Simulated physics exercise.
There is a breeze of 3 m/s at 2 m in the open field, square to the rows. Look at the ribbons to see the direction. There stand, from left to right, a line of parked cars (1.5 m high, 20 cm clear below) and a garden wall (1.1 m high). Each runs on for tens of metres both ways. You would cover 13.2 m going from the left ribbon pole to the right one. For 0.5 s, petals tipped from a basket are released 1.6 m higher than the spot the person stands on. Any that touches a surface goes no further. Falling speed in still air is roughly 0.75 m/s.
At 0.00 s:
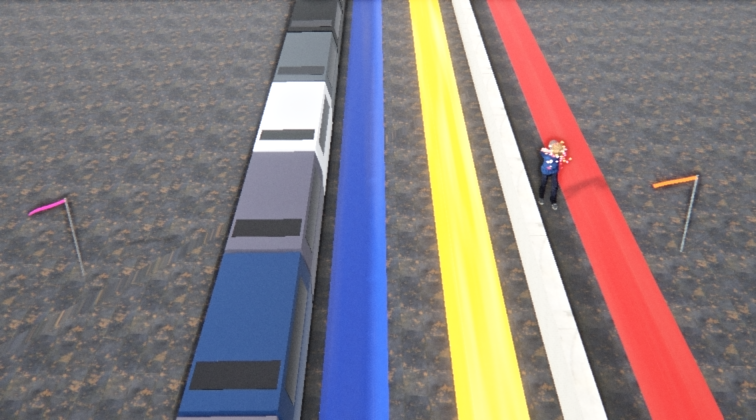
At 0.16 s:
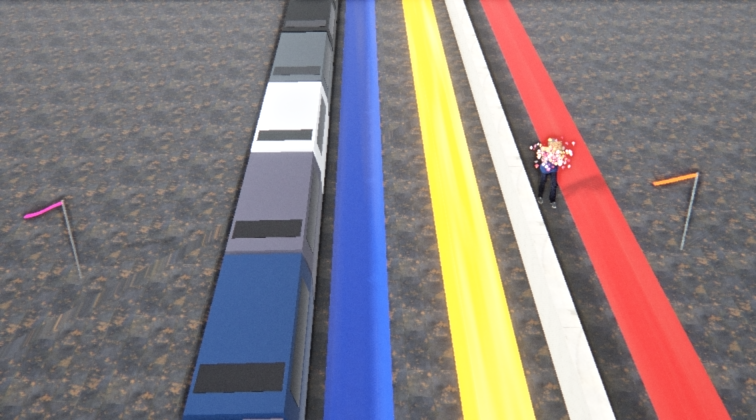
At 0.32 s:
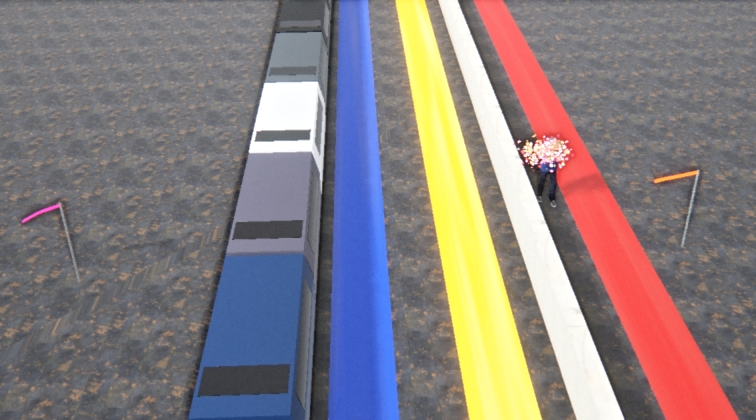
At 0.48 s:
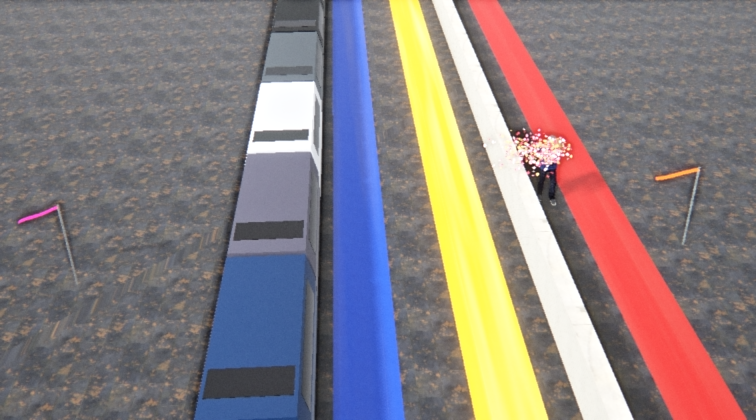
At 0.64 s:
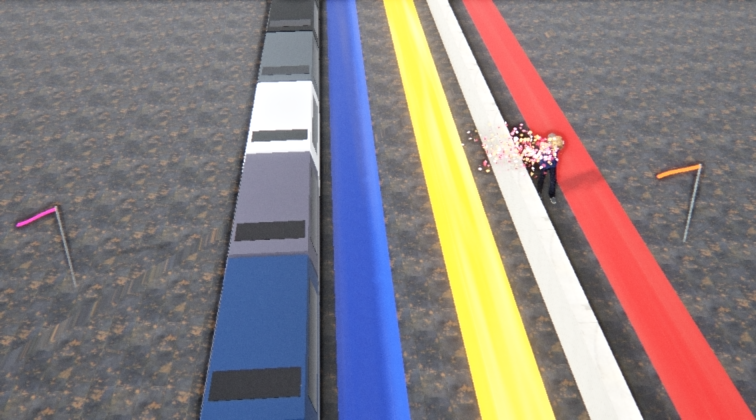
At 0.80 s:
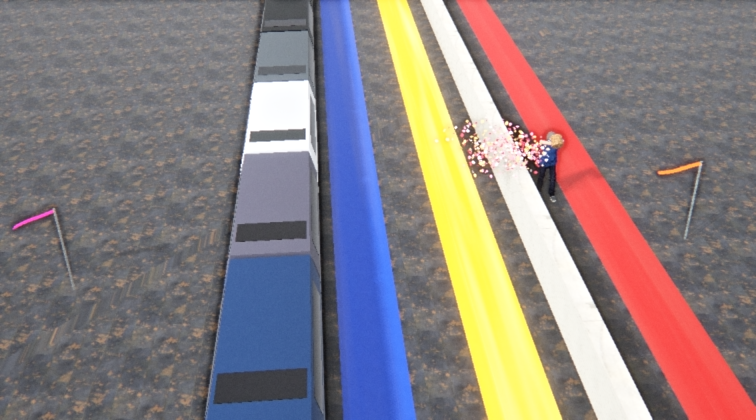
In the video, a person stands between a white wall and a red strip as a cluster of pale petals spreads from them and drifts left over the wall, while pink and orange ribbons stream left on poles.
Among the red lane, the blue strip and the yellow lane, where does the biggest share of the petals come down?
The biggest share falls on the yellow one.
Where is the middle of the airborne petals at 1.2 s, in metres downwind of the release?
Around 2.0 m.
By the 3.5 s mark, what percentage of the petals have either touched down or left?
55 %.
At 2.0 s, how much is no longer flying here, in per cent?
Close to 2 percent of it.
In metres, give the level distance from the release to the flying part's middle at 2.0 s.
About 3.5 m.
After 1.2 s, 0 % lies on the red lane, 0 % on the blue strip and 0 % on the yellow lane; 1 % has touched down or left; the middle of what still flies is 1.6 m above the low ground, near (466, 154).
After 2.0 s, 0 % lies on the red lane, 0 % on the blue strip and 0 % on the yellow lane; 2 % has touched down or left; the middle of what still flies is 1.1 m above the low ground, near (414, 174).
After 3.5 s, 0 % lies on the red lane, 5 % on the blue strip and 23 % on the yellow lane; 55 % has touched down or left; the middle of what still flies is 0.5 m above the low ground, near (384, 200).
After 8.0 s, 0 % lies on the red lane, 13 % on the blue strip and 38 % on the yellow lane; 99 % has touched down or left.
After 45.0 s, 0 % lies on the red lane, 13 % on the blue strip and 38 % on the yellow lane; 100 % has touched down or left.
